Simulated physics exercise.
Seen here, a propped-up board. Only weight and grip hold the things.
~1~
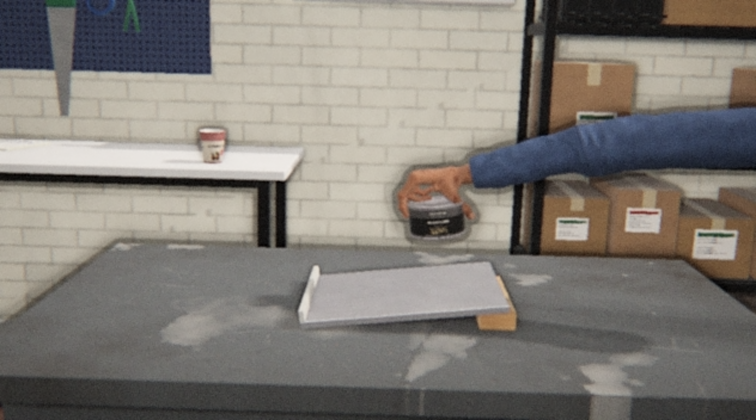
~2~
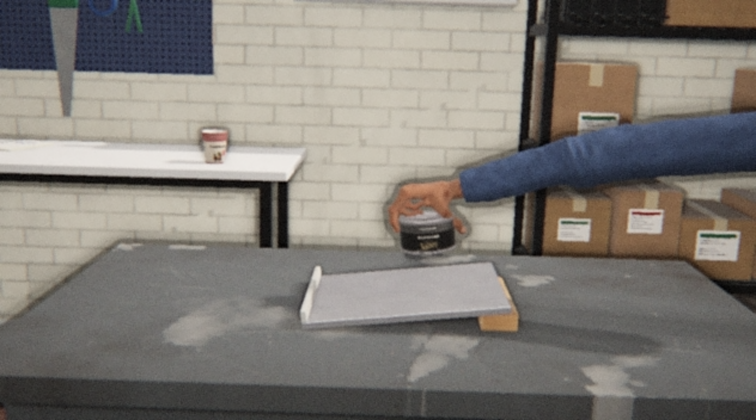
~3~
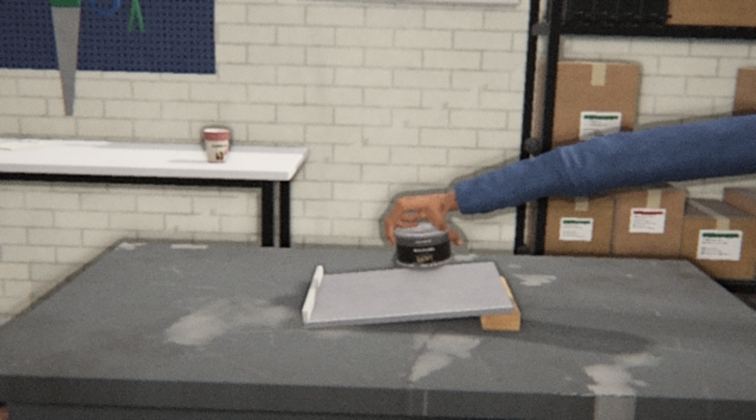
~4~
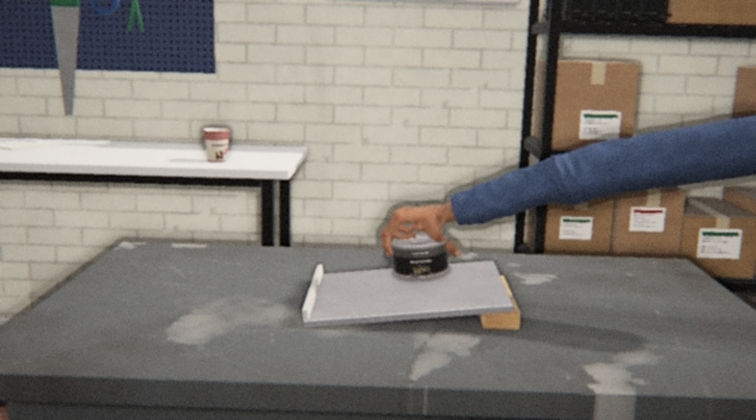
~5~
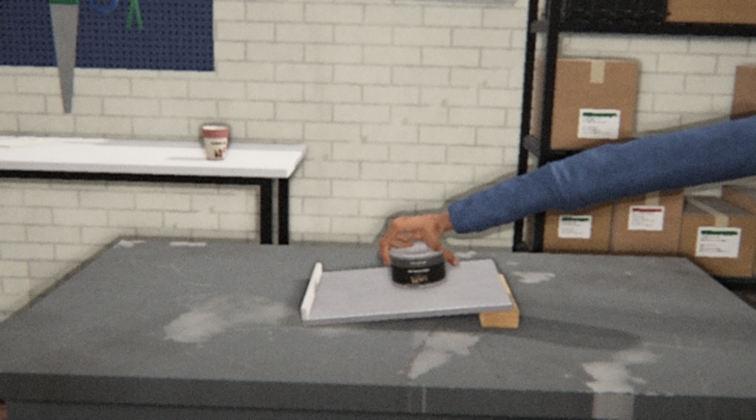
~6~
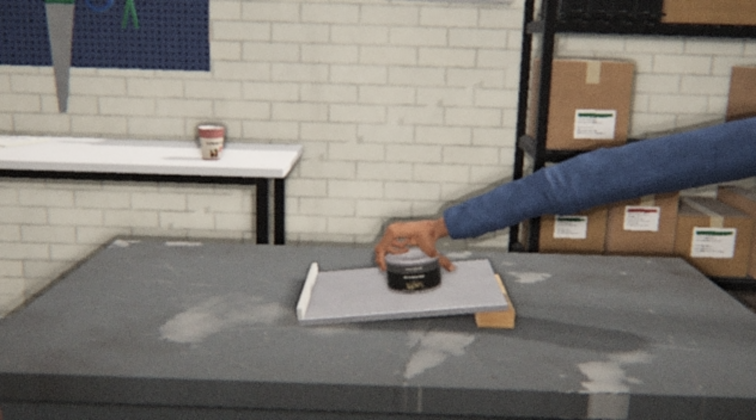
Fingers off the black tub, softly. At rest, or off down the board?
As it turns out, it remains at rest.
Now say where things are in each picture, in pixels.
The first picture shows on its way; black tub (437, 218).
The second picture shows on its way; black tub (427, 232).
The third picture shows on its way; black tub (423, 245).
The fourth picture shows on its way; black tub (420, 256).
The fifth picture shows on its way; black tub (418, 265).
The sixth picture shows set down, still held; black tub (413, 271).
Then, 0.70 s later than the last frame, all is still.
Then, 1.40 s later than the last frame, black tub resting near (413, 271).
When it is over, it is as before. End places, in pixels of the last picture, black tub near (412, 271). The black tub stays where it is put.
